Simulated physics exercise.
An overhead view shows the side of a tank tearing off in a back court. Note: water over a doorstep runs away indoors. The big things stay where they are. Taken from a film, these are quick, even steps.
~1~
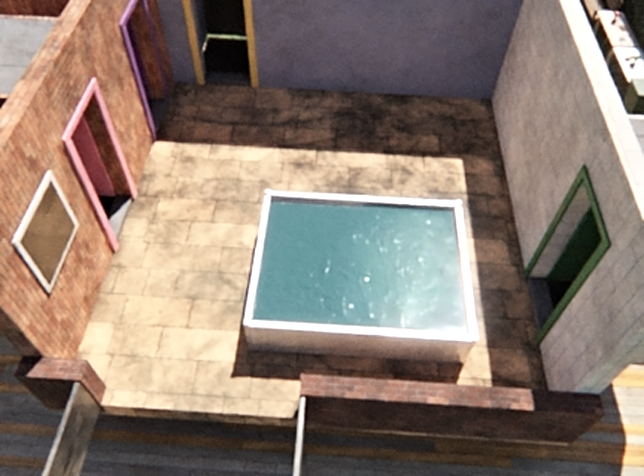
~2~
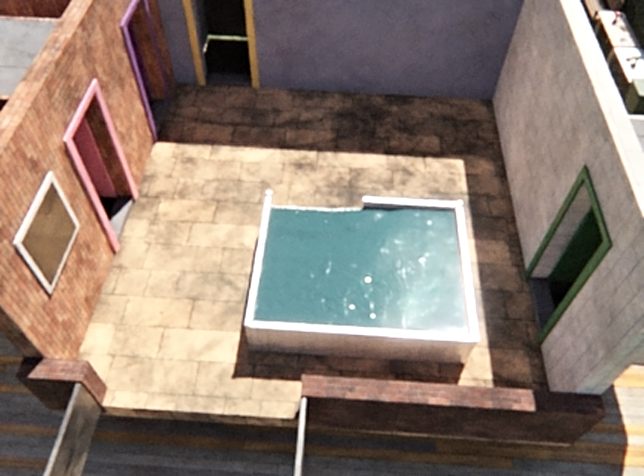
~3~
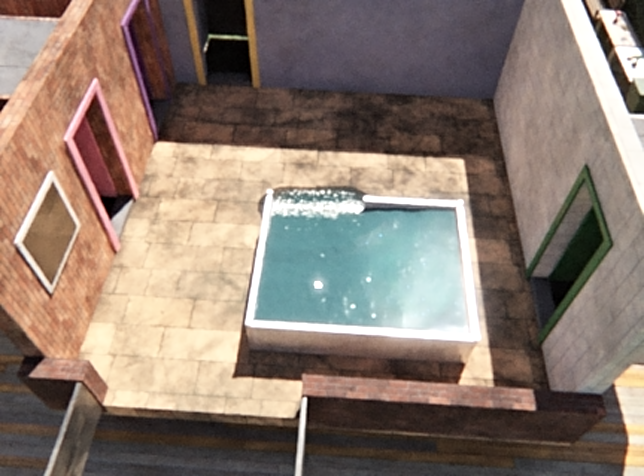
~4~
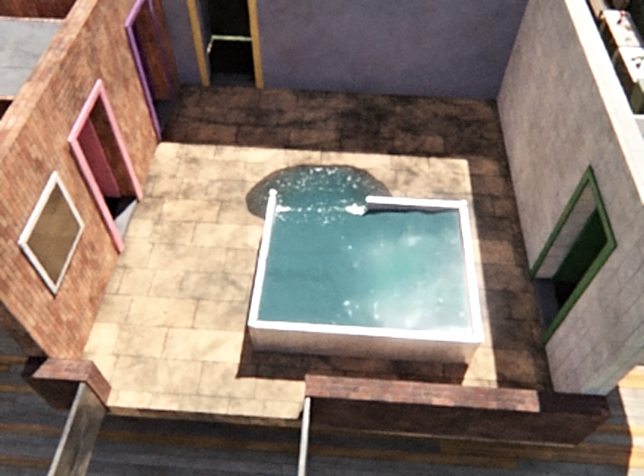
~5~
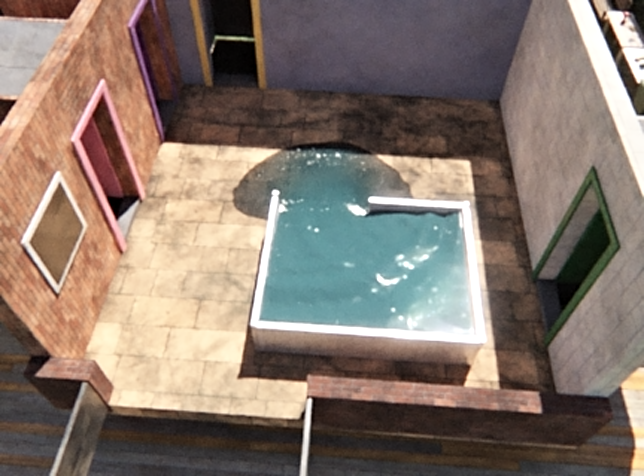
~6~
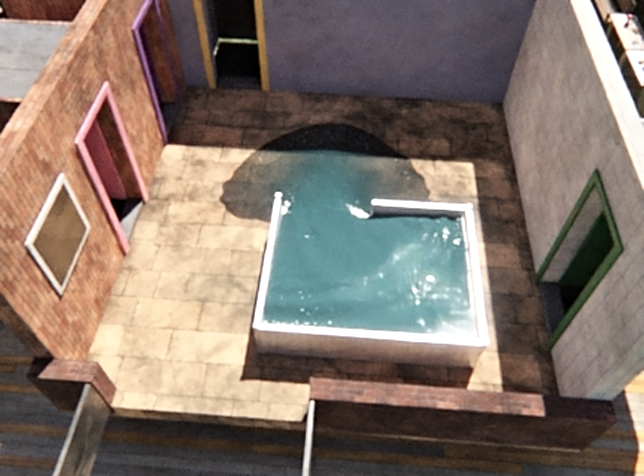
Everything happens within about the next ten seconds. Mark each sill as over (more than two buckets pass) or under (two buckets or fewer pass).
The purple door is over, the yellow door is over, the green door is under, the pink door is under.
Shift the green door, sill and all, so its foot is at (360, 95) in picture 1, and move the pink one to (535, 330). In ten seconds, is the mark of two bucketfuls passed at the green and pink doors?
Well, the green one runs over, and as for the pink one, it stays within bounds.
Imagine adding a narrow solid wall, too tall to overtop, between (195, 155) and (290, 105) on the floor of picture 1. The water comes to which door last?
Result: The green one.
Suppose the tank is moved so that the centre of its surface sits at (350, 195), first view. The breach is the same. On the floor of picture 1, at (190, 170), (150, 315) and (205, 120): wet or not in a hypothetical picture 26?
The first spot ends up sodden, the second left untouched and the third sodden.
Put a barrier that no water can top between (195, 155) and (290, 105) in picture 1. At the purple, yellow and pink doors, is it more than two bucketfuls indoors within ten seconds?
The purple door remains below, the yellow door remains below and the pink door remains below.
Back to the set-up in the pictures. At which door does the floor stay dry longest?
It's the green door.
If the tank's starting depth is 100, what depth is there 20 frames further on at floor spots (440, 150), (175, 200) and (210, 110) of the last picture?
Depths of roughly 2, 0 and 30 per cent.
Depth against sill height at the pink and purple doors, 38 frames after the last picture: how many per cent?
I'd say around 60 and 140 in a hundred.
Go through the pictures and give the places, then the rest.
The water tank at (361, 262) is whole and still, in the first picture.
Water pours out on the water tank's far side and has run to a hidden place, in the second picture.
The front is at (267, 200), out from the gap on the water tank's far side, in the third picture.
The front is at (352, 169), out from the gap on the water tank's far side, in the fourth picture.
The front is at (348, 147), out from the gap on the water tank's far side, in the fifth picture.
The front is at (349, 128), out from the gap on the water tank's far side, in the sixth picture.
A moment on, water covers 35 % of the floor; the purple door not reached, the yellow door not reached, the green door not reached, the pink door not reached.
Next, water covers 45 % of the floor; the purple door wet at the sill, nothing in, the yellow door under two buckets in, the green door not reached, the pink door not reached.
Then, water covers 50 % of the floor; the purple door over two buckets in, the yellow door over two buckets in, the green door not reached, the pink door not reached.
Later, water covers 90 % of the floor; the purple door over two buckets in, the yellow door far over two buckets in, the green door wet at the sill, nothing in, the pink door wet at the sill, nothing in.
In the end, water covers 95 % of the floor; the purple door far over two buckets in, the yellow door far over two buckets in, the green door wet at the sill, nothing in, the pink door wet at the sill, nothing in.
